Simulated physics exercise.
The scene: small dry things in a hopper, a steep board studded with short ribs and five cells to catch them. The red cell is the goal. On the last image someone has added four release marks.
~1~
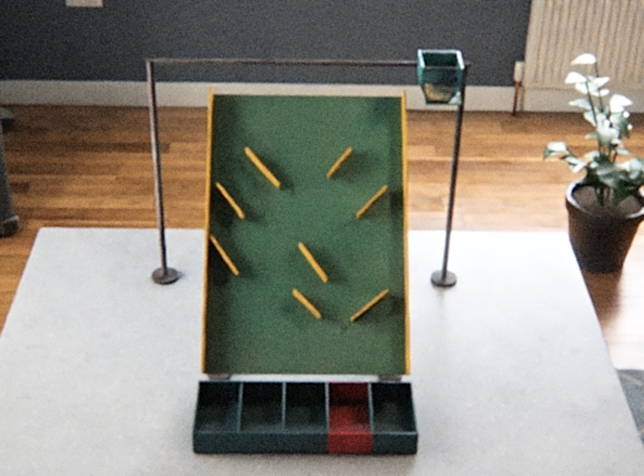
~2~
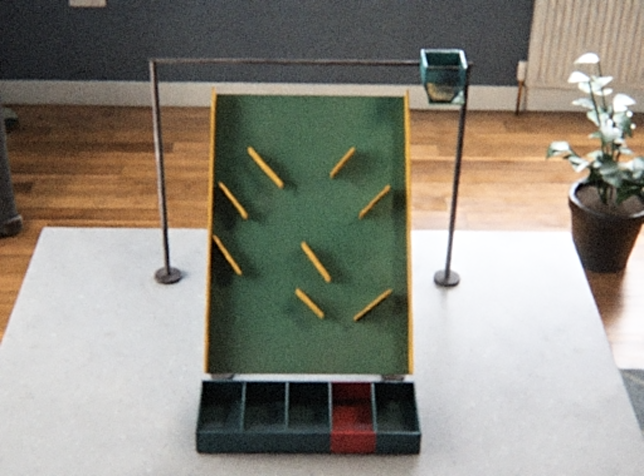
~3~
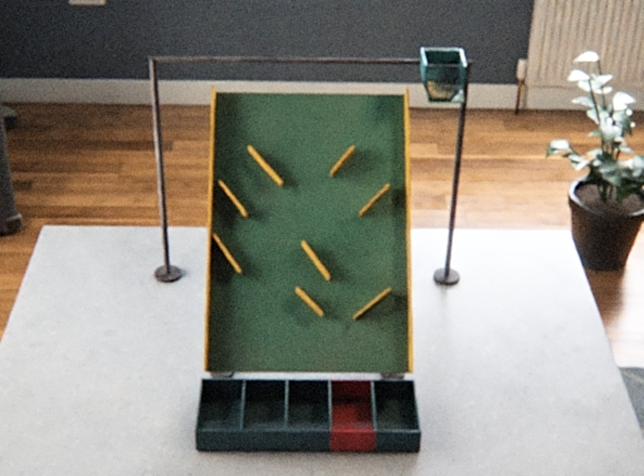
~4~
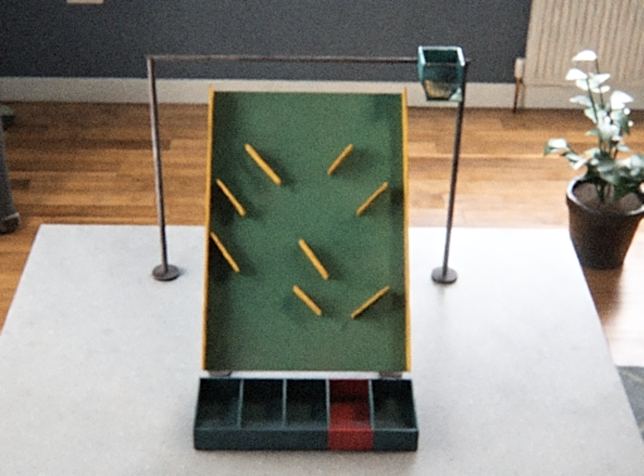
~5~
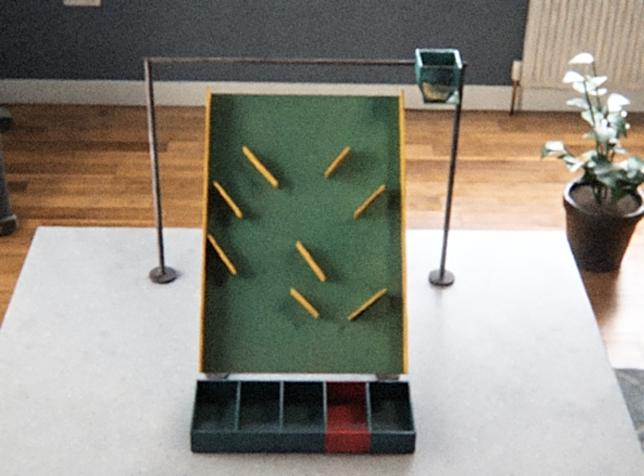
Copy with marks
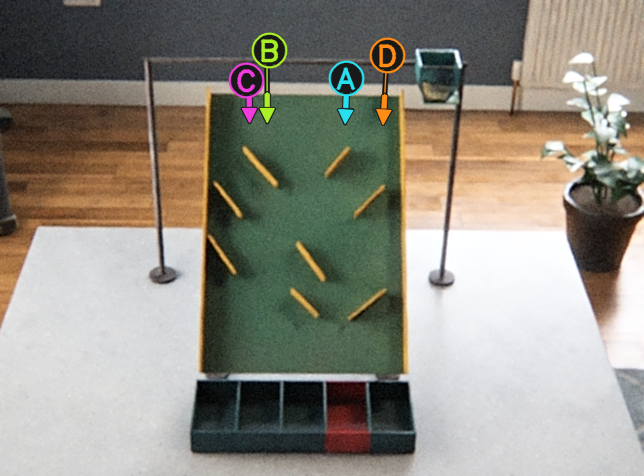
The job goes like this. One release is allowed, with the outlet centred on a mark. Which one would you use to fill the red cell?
Best: B.
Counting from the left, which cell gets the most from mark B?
The fourth from the left.
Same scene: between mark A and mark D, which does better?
A.
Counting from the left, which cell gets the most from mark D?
The fifth from the left.
On the marked copy, mark A meets the board at (345, 118); mark B meets the board at (267, 117); mark C meets the board at (249, 117); mark D meets the board at (383, 119).
If A is chosen, about a third in the red cell, about half in other cells, a stray few outside the box.
If B is chosen, about half in the red cell, about half in other cells.
If C is chosen, about a third in the red cell, about half in other cells, a stray few outside the box.
If D is chosen, about a quarter in the red cell, about two thirds in other cells, a stray few outside the box.
